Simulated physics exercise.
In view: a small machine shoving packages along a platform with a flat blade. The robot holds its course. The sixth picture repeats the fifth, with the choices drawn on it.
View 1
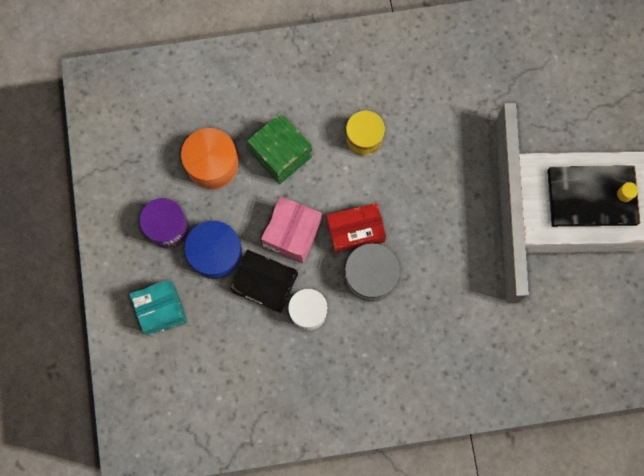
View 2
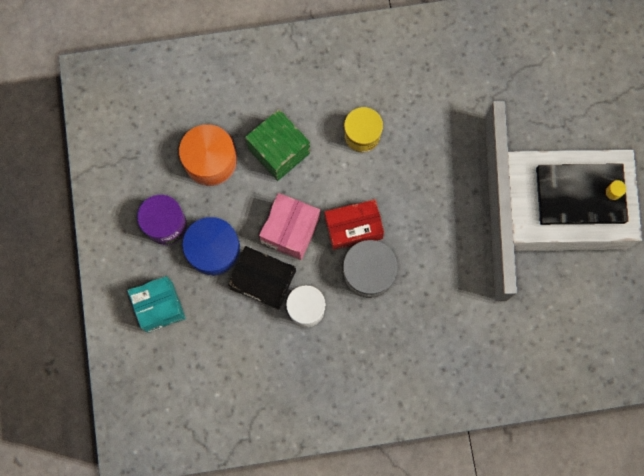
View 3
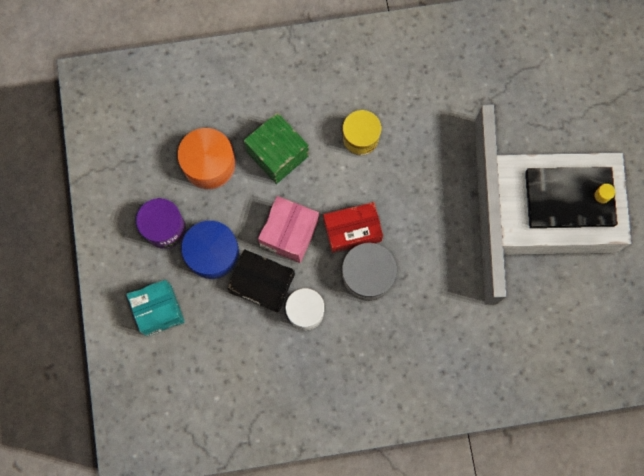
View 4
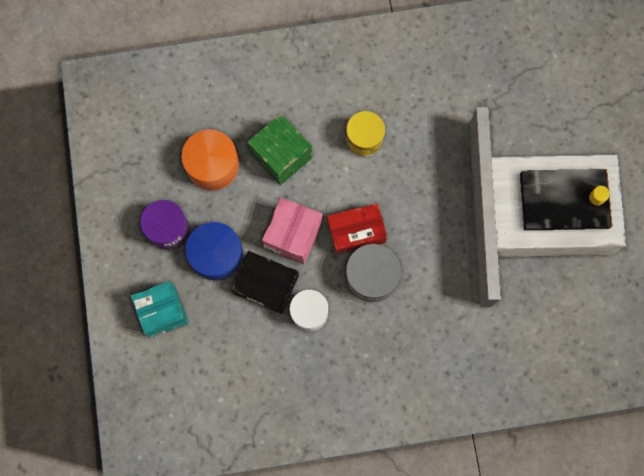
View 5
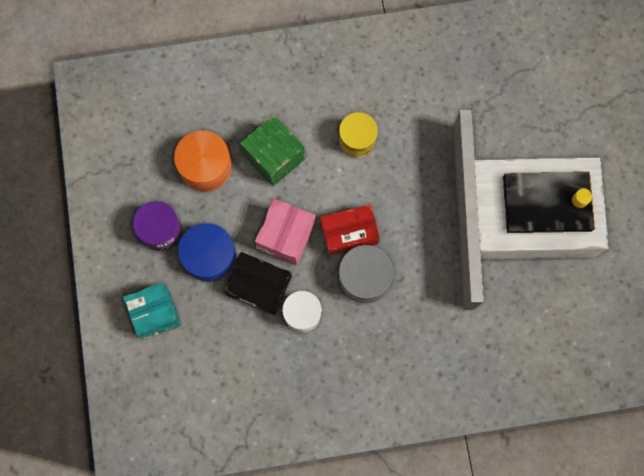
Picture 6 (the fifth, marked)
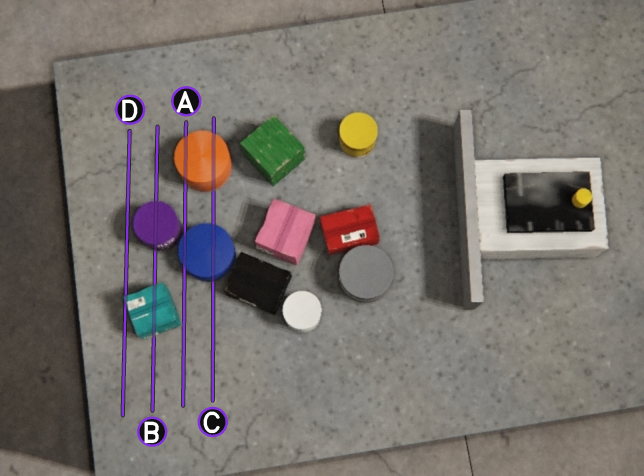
On a grey speckled platform, a small machine with a flat blade crept slowly left toward a cluster of colourful round and boxy packages, which all stayed where they were, untouched.
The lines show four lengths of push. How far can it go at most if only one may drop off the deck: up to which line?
C.
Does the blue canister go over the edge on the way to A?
Yes.
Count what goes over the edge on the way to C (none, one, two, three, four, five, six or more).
By then, none.
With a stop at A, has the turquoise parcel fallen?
Yes.
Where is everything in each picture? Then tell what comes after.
In the first picture, robot (587, 196); green crate (280, 149); red parcel (356, 229).
In the second picture, robot (575, 194); grey pail (369, 270).
In the third picture, robot (565, 197); black parcel (261, 281).
In the fourth picture, robot (559, 199); white pail (310, 311).
In the fifth picture, robot (542, 202); purple pail (159, 227); pink parcel (286, 233); blue canister (208, 253).
On the marked copy, A at (185, 259); B at (155, 264); C at (213, 255); D at (126, 268).
Taking C. A third of the way, robot (450, 216); yellow pail (349, 136); grey pail (346, 276).
Two thirds of the way, robot (357, 231); purple pail (134, 212); blue canister (156, 256).
When it is over, robot (285, 242); turquoise parcel (91, 341); blue canister (87, 261); none fallen.
As for the rest, A drops two; B drops three; D drops four.
